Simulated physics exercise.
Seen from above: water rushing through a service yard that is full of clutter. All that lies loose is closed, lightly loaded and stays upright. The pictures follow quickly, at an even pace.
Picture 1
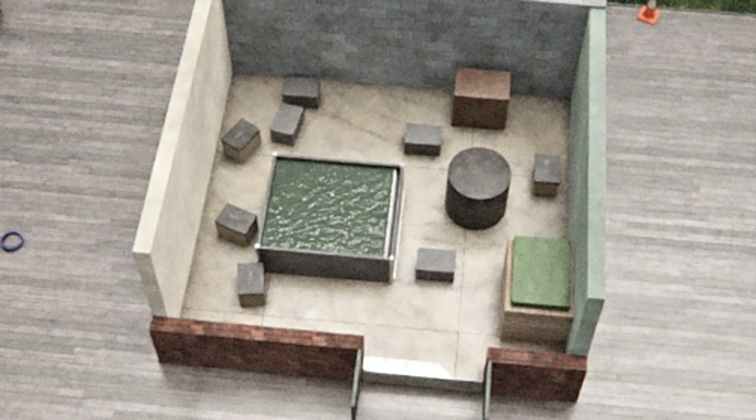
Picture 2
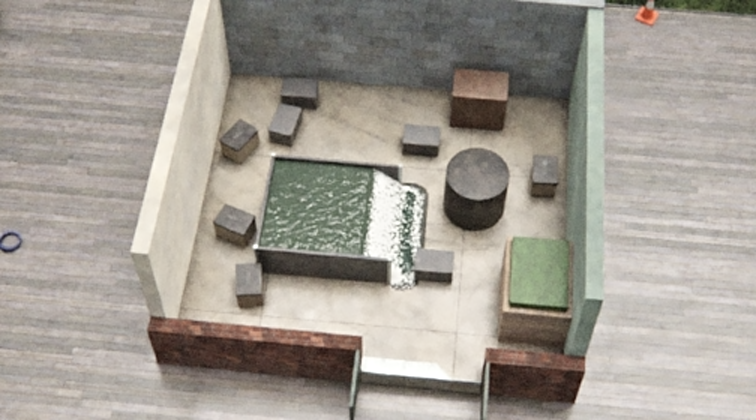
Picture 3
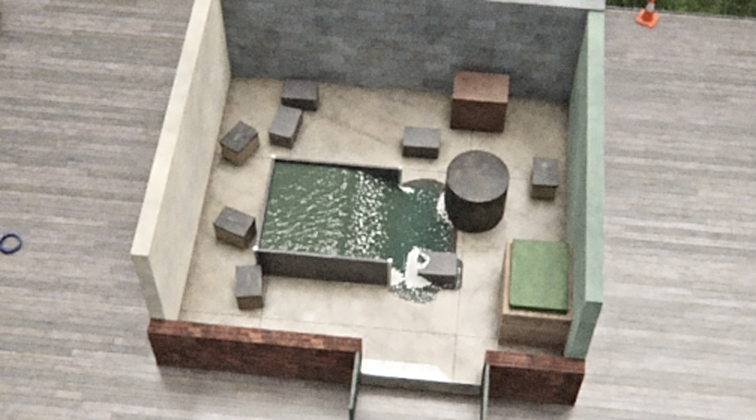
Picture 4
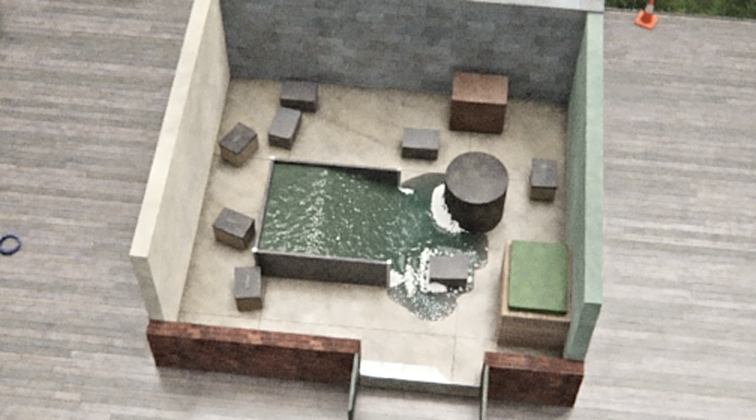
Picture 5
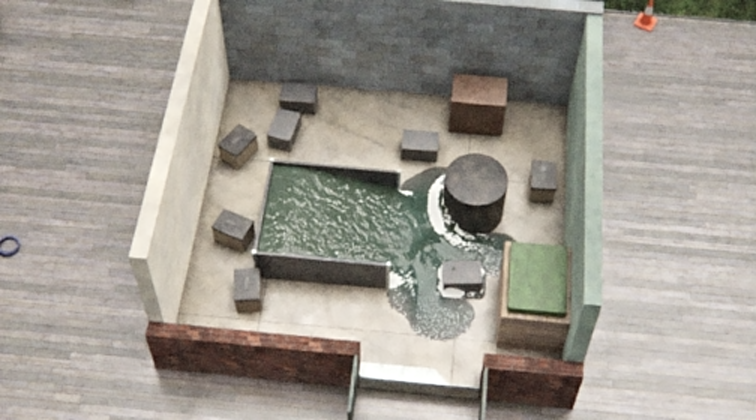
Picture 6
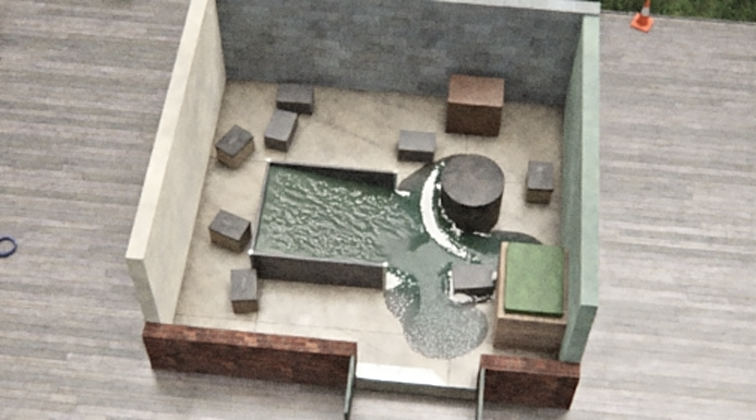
A walled yard with a pale stone floor, set on grey decking, is seen from high above. Small grey blocks stand around a dark-sided tank of green water, with a dark drum, a reddish-brown box and a green-topped box to the right. Water bursts from the tank's right side, spreads around the drum and pushes one grey block rightward, while the view drifts very slightly.
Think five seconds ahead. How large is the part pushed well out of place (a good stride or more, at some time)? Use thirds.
Share: From one to two thirds.
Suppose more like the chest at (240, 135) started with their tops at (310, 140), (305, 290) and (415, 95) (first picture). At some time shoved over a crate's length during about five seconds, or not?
One after the other: Not that far, less than that, pushed that far.
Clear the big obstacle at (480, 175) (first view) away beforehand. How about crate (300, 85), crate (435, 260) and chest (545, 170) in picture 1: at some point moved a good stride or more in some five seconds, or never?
In that order: Short of that, pushed that far, that far or more.
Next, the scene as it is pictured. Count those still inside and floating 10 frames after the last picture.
1 of them.
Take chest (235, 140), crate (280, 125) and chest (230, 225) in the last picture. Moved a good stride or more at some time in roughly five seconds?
One after the other: Never so far, not that far, no.
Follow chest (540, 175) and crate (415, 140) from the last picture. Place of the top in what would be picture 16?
Close to (524, 149) and (406, 116).
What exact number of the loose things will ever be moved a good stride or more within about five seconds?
The number is 3.
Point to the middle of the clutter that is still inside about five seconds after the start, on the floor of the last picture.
Close to (308, 164).
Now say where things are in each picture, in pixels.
A crate at (437, 260) rests on the ground; a crate at (302, 87) rests on the ground; 0 of 8 have shifted, in the first picture.
A crate at (435, 260), on the bottom; a crate at (300, 87) rests on the ground; 0 of 8 have shifted, in the second picture.
A crate at (438, 263) rests on the ground, close to its start; a crate at (300, 89) rests on the ground; 0 of 8 have shifted, in the third picture.
A crate at (449, 267) rests on the ground, close to its start; a crate at (299, 91), on the bottom; 1 of 8 have shifted, in the fourth picture.
A crate at (462, 272) rests on the ground, a stride from its start; a crate at (299, 92) rests on the ground; 1 of 8 have shifted, in the fifth picture.
A crate at (472, 276) rests on the ground, a stride from its start; a crate at (295, 93), on the bottom; 1 of 8 have shifted, in the sixth picture.
A moment on, 1 of 8 are well off their spots; 0 afloat.
Next, 3 of 8 are well off their spots; 1 afloat.
Later, 3 of 8 are well off their spots; 1 afloat.
In the end, 3 of 8 are well off their spots, and 3 have been at some point; 1 afloat.
